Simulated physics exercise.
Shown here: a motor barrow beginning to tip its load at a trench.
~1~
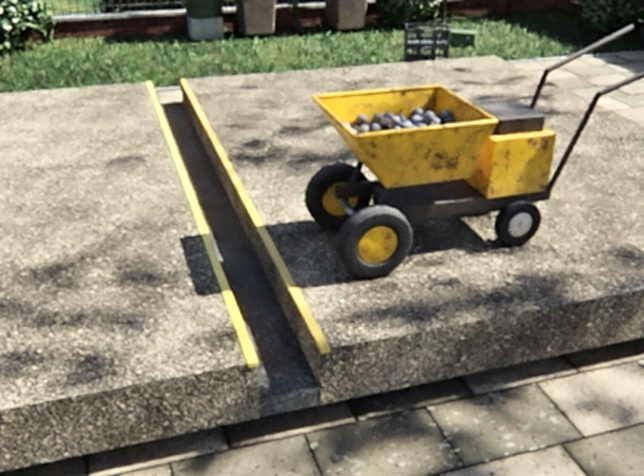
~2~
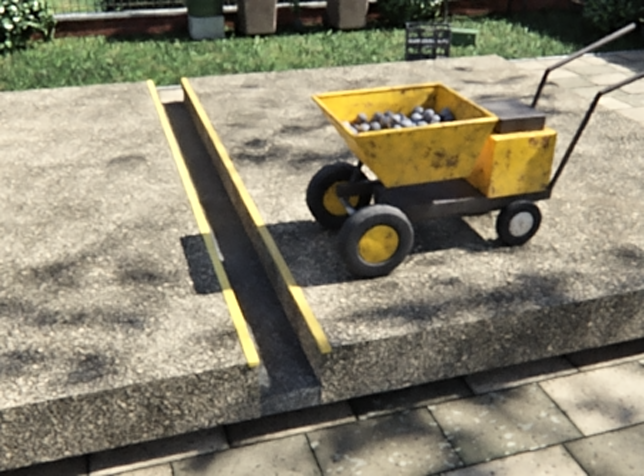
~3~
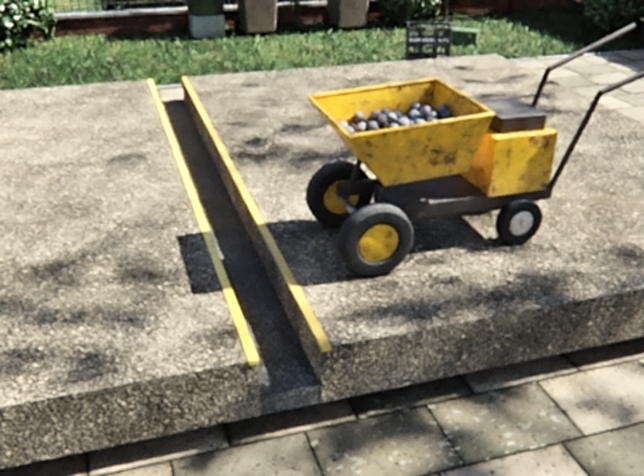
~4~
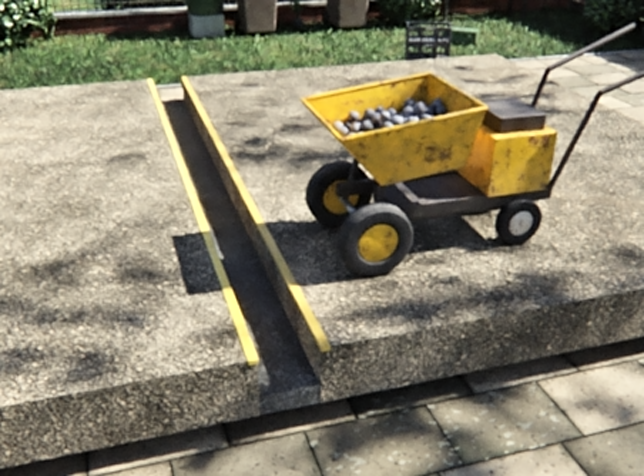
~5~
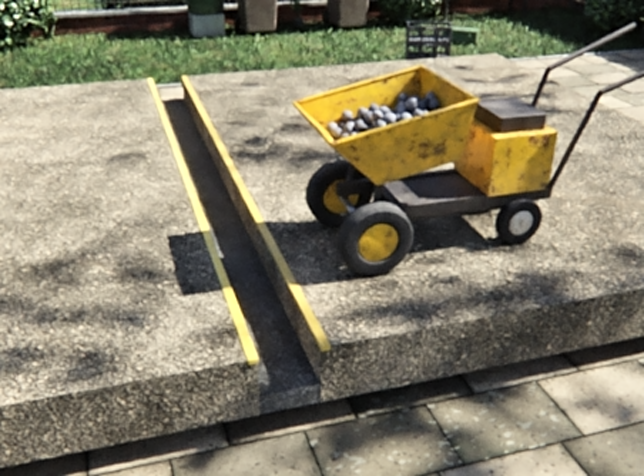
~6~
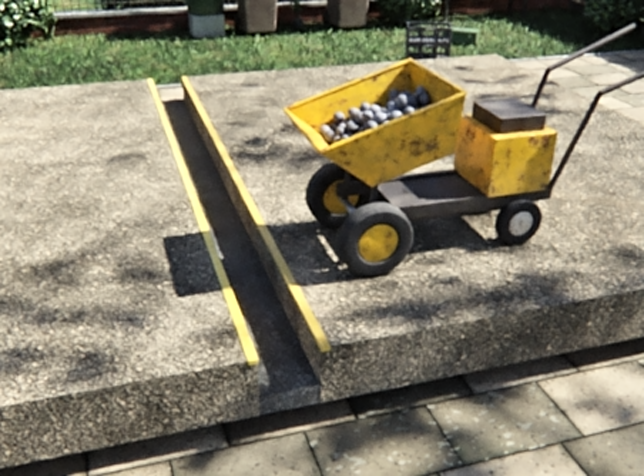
A yellow motor barrow with black tyres stands at the right on a speckled stone slab, seen from slightly above, with grass behind and paving in front. Its skip holds round grey cobbles, and to its left a narrow trench edged in yellow crosses the slab. The skip starts level, then tilts gradually forward to the left, its rear rising, while the wheels and the view stay still.
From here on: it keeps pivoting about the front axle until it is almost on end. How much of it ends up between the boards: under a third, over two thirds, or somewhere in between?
Between a third and two thirds.
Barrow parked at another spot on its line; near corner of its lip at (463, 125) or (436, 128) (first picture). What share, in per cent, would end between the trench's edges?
First spot: About 20 percent; second spot: About 40 percent.
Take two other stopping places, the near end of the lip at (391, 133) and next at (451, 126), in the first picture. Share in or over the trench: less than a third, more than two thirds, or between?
In the first case more than two thirds, in the second case under a third.
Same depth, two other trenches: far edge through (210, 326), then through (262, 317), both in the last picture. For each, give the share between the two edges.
For the first it's 90 per cent, for the second 10 per cent.
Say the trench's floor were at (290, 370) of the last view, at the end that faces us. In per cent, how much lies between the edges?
I'd say around 50 in a hundred.
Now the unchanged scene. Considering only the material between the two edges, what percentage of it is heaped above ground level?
I'd estimate around 0 %.
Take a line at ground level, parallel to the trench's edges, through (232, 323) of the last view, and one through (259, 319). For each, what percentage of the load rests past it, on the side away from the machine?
Around 40 percent for the first and 60 percent for the second.
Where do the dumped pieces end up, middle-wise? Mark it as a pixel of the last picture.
(229, 279).
Soon, skip tipped steeply; all in the skip.
A while on, skip tipped steeply; nearly all in the skip; a stray few in or heaped over the trench; a stray few beyond it; a stray few falling.
Towards the end, skip tipped right over; about a quarter in the skip; about a quarter in or heaped over the trench; about half beyond it.
Finally, skip tipped right over; about half in or heaped over the trench; about half beyond it.
